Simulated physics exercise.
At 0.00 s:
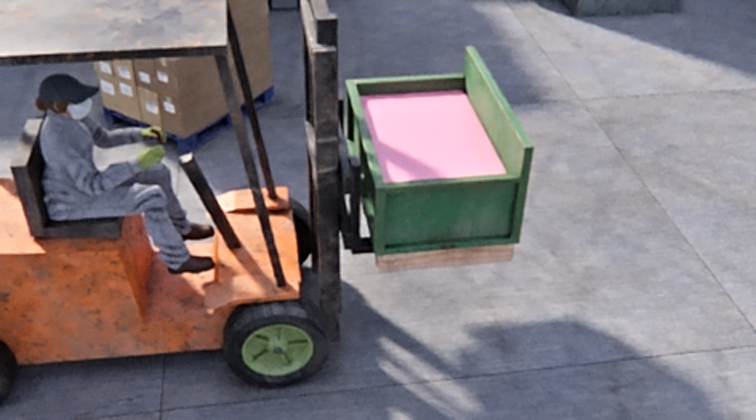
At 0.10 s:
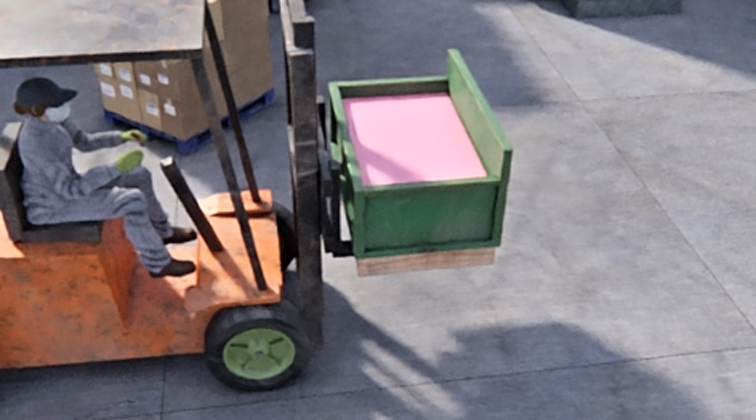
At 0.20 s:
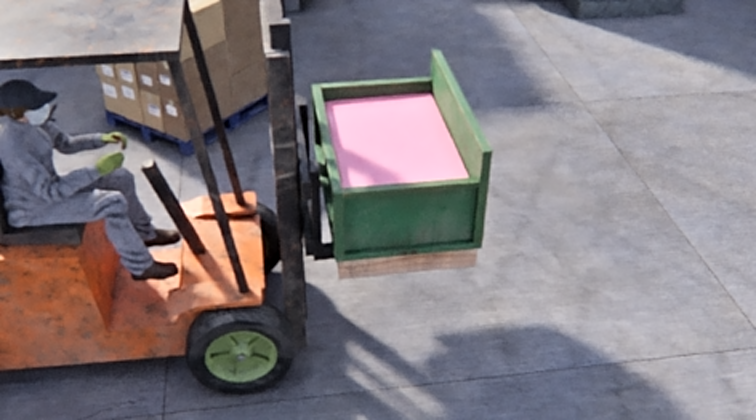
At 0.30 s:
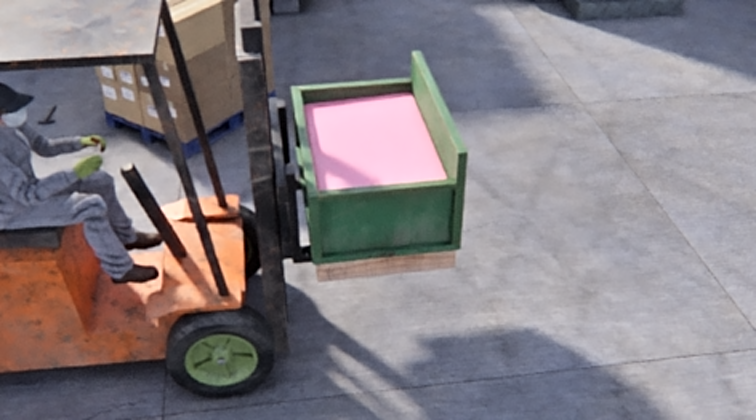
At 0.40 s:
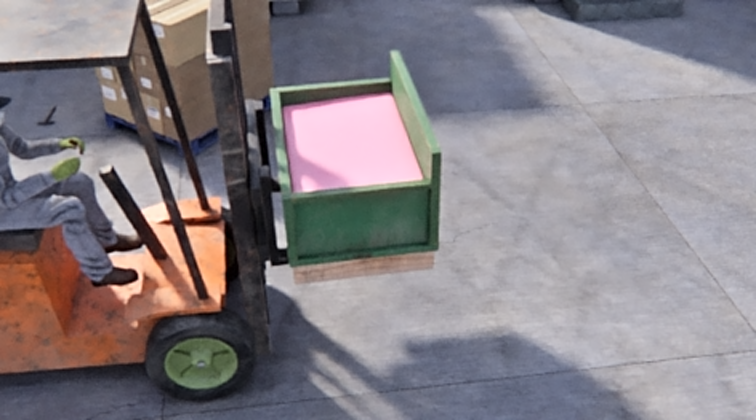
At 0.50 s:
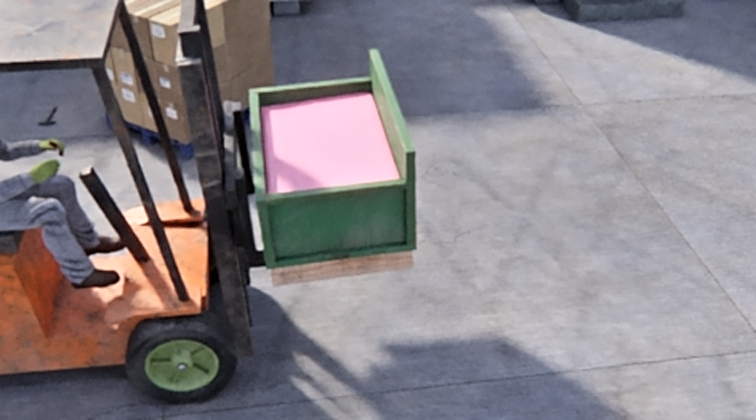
An orange forklift backs steadily leftward across a sunlit grey concrete yard, seen from above and to the side by a still camera. Its driver, in grey overalls, dark cap, white mask and green gloves, sits at left, with stacked cardboard boxes behind and a green trough of pink liquid on the forks at right. The driver slides partly out of view as the mast and trough tilt slightly back.
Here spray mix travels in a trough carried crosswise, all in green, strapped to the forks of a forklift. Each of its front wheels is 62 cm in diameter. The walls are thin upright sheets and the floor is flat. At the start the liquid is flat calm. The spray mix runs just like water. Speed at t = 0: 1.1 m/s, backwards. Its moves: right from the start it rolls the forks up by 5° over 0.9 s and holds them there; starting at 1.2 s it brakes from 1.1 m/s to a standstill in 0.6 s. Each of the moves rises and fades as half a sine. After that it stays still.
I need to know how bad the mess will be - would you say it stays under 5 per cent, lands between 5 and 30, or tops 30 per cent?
I would say it lands between those.
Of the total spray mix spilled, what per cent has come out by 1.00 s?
By that time, around 0 percent of it is out.
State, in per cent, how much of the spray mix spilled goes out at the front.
I'd put it at about 0 percent of what spills.
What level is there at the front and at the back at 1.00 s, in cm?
Level, front = 26 cm; level, back = 38 cm.
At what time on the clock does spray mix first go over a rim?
1.9 s.
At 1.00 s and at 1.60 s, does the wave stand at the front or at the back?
It sits at the rearward end first, and later at the rearward end.
After 1.00 s it stands 38 cm high behind and 26 cm in front; all of it is still inside.
After 1.60 s it stands 42 cm high behind and 22 cm in front; all of it is still inside.
After 2.30 s it stands 24 cm high behind and 41 cm in front; 6 per cent has gone over the back.
After 4.78 s 9 per cent has gone over the back, 21 of 246 litres.
